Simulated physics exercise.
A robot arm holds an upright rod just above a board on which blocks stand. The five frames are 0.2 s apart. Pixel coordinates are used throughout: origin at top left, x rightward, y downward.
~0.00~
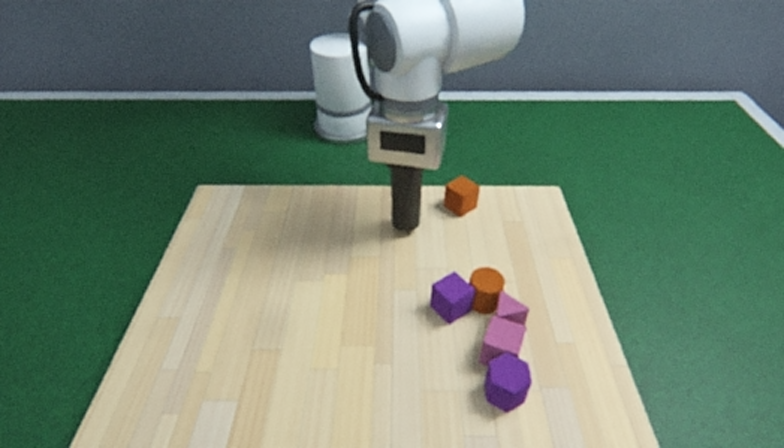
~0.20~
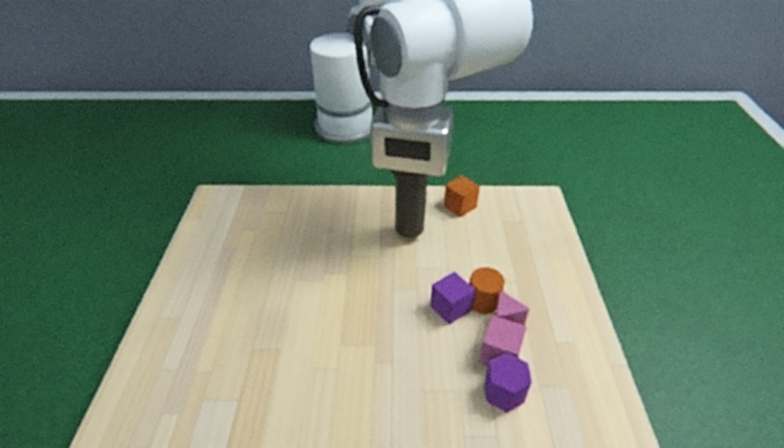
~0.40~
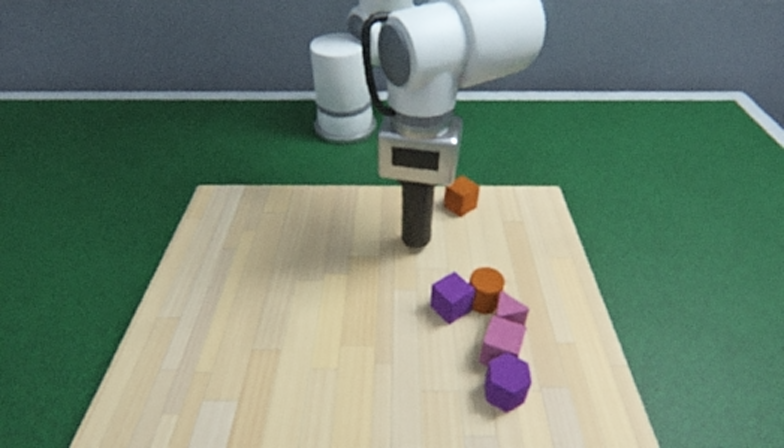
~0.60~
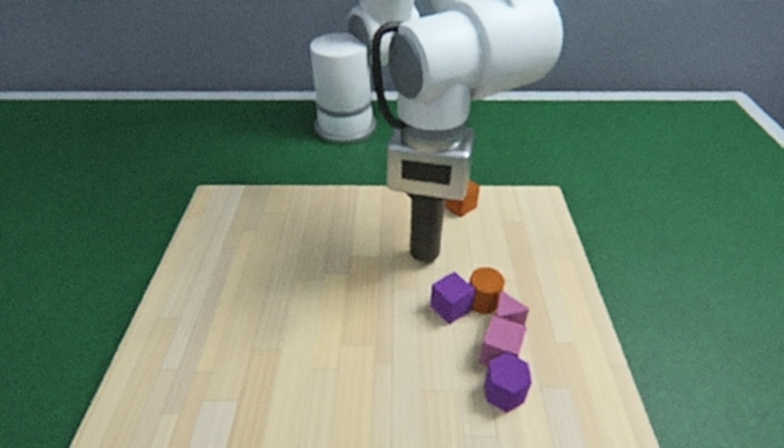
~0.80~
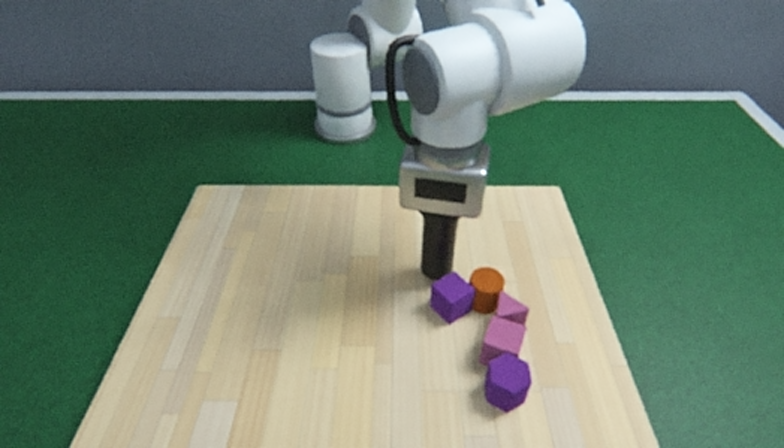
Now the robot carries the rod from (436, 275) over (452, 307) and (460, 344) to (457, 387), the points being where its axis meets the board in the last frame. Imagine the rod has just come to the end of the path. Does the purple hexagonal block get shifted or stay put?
It gets no push and keeps its place.
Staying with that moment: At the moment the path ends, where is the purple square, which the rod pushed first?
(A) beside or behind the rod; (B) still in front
Answer: B.
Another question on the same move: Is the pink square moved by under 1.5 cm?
Yes, that is how it ends up.
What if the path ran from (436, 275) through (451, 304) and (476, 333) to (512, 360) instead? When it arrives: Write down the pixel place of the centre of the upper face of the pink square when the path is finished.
For the centre of its top, I'd go with (548, 366).
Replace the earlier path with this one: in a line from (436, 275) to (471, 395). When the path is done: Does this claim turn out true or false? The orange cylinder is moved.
That claim is false.
What follows on the original path. One third of the way, rod (453, 300); purple square (462, 313), turned 30° clockwise.
Two thirds of the way, rod (461, 339); purple square (469, 356), turned 35° clockwise.
At the end, rod (458, 381); purple square (474, 403), turned 15° clockwise; pink square in place; purple hexagonal block in place.
